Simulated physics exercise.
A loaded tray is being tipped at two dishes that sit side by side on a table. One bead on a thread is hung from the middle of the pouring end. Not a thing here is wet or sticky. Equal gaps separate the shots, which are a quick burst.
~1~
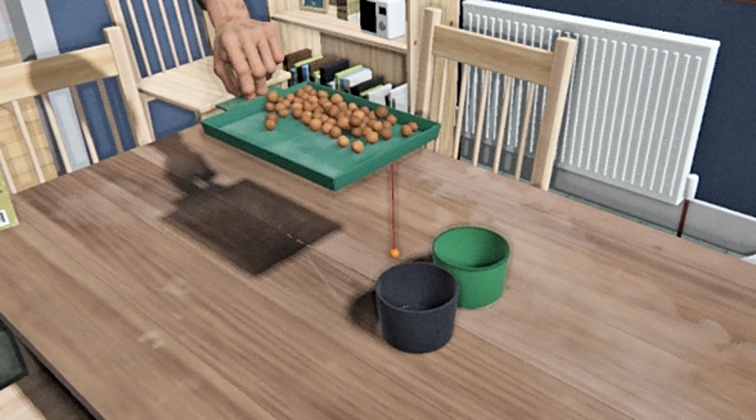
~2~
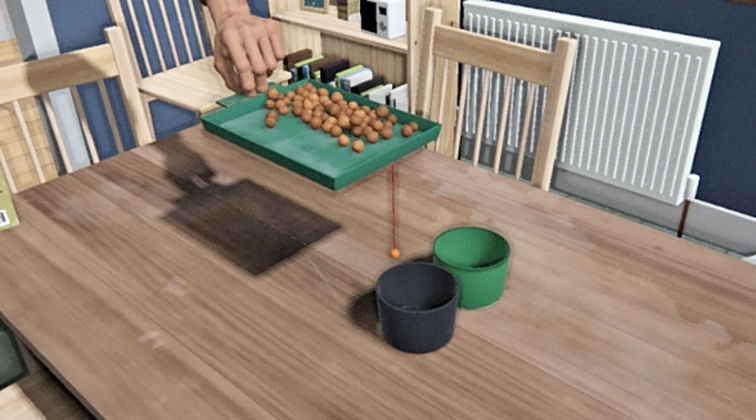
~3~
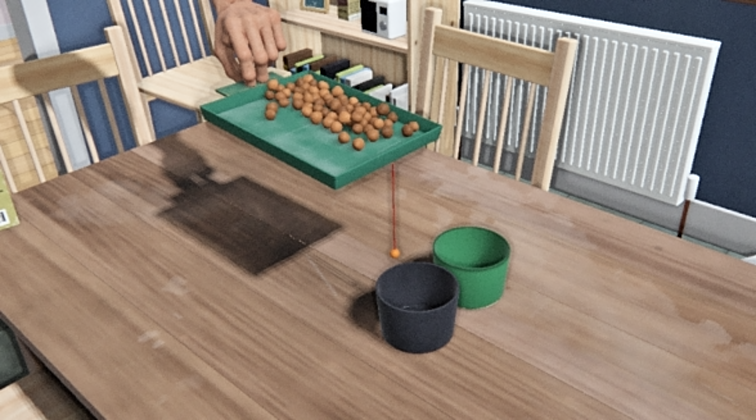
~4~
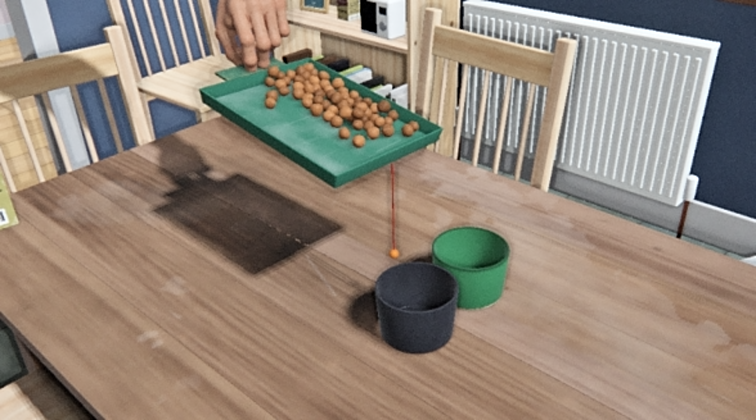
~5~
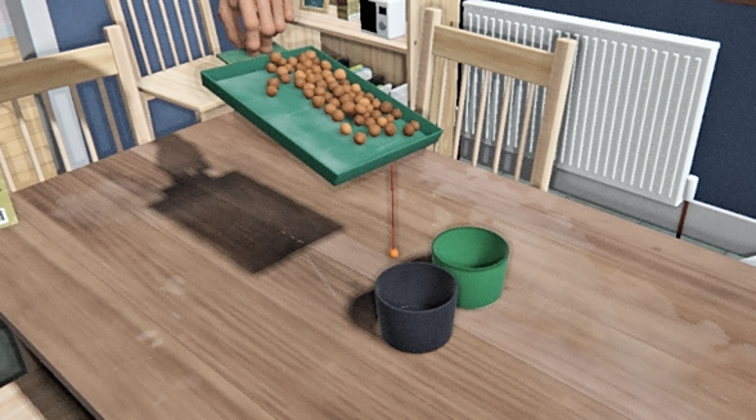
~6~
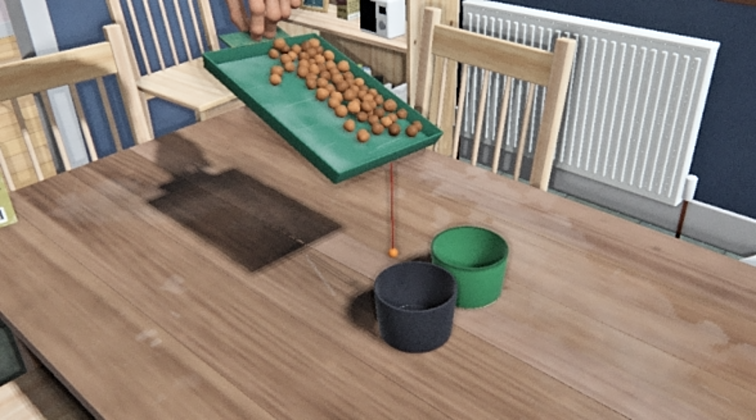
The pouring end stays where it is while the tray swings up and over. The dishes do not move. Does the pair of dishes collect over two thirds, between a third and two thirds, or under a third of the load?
Once it's all tipped, the dishes get upwards of two thirds of it.
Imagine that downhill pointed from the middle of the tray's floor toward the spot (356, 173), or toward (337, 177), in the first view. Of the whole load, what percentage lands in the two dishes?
The first gives 30 %, the second 20 %.
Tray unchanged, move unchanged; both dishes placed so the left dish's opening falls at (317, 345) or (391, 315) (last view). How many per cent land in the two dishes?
It comes to near 0 per cent the first time and near 40 per cent the second time.
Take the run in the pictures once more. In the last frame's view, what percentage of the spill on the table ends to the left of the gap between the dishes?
Left share: Some 20 per cent.
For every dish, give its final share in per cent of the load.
The left dish holds 20 % and the right dish holds 50 %.
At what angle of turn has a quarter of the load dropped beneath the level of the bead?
Somewhere around 120 degrees.
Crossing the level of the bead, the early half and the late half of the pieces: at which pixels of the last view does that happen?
First roughly (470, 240), then roughly (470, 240).
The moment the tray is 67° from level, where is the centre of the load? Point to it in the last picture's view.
Roughly (405, 108).
Just after the last frame, tray tipped steeply; almost all on the tray; about a tenth in the right dish.
A moment on, tray tipped past a quarter turn; almost all on the tray; just a few in the left dish; about a tenth in the right dish.
Further on, tray tipped past a quarter turn; roughly a quarter in the left dish; roughly half in the right dish; roughly a quarter outside both.
When it is over, tray tipped past a quarter turn; roughly a quarter in the left dish; roughly half in the right dish; roughly a quarter outside both.
